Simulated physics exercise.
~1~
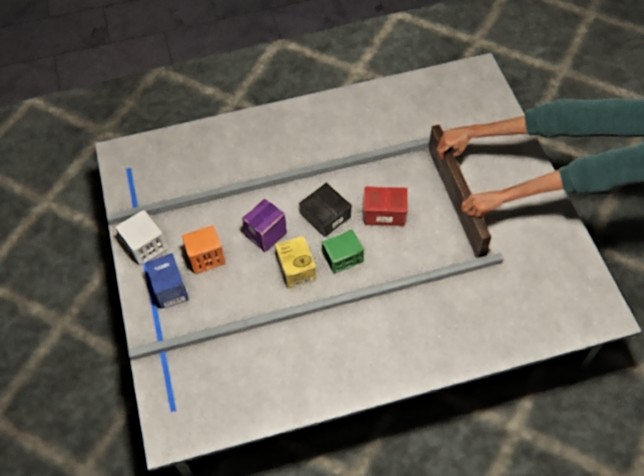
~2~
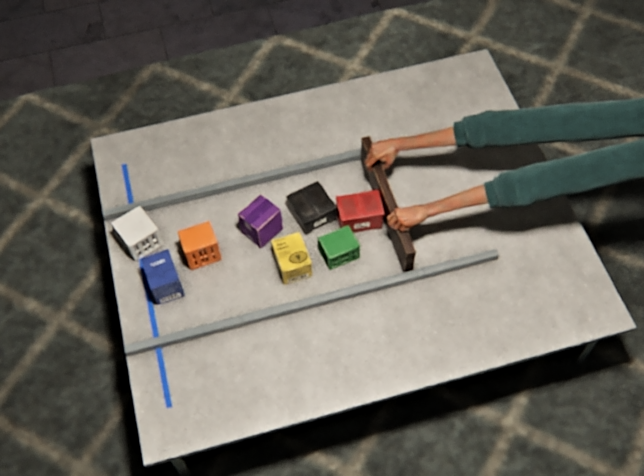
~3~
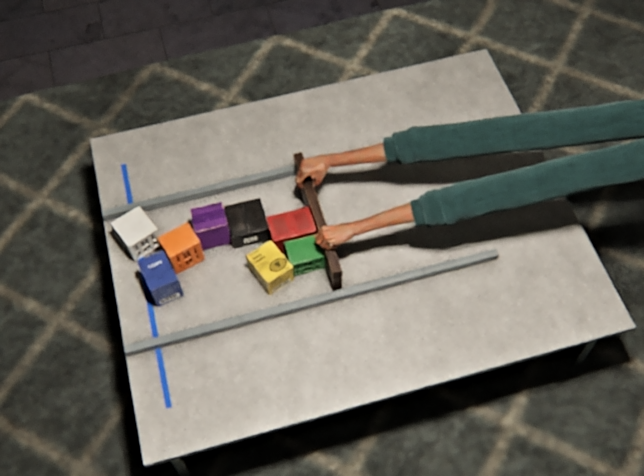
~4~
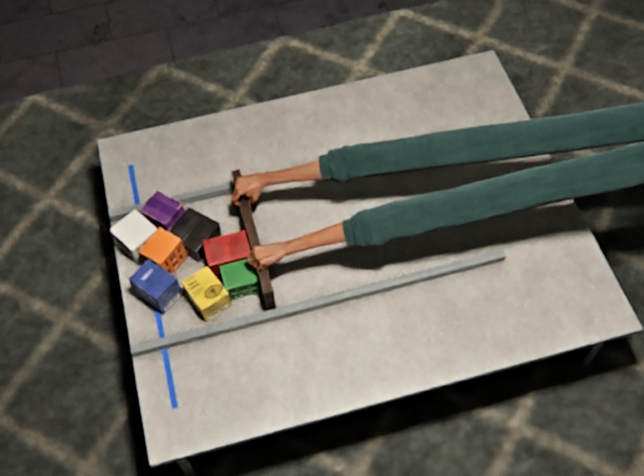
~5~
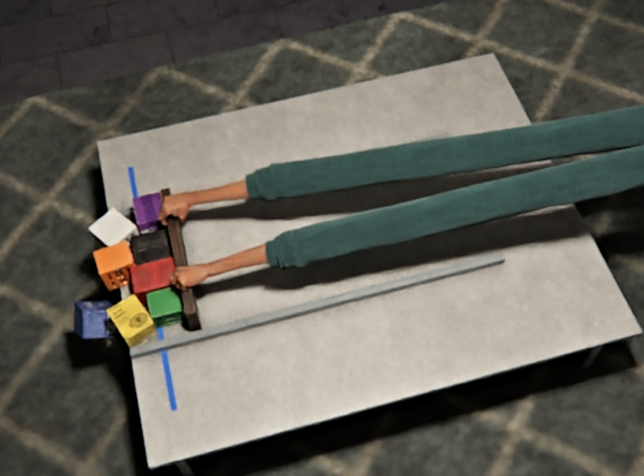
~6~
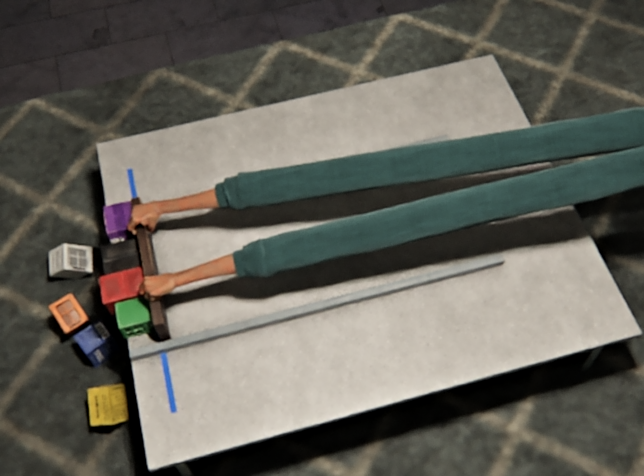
Two arms in teal sleeves grip a dark wooden plank at the right of a pale tabletop, seen from above at a slant by a slightly swaying camera, with a patterned carpet below. Between two grey rails lie scattered boxes, with red, black, green, yellow and purple ones nearer the middle and orange, white and blue ones near a blue tape line at the left. The hands push the plank leftward, first reaching the red box, then bunching the others together. The cluster crosses the tape and crowds the left edge. Finally, the white, orange, blue and yellow boxes drop off, while purple, red and green remain against the plank.
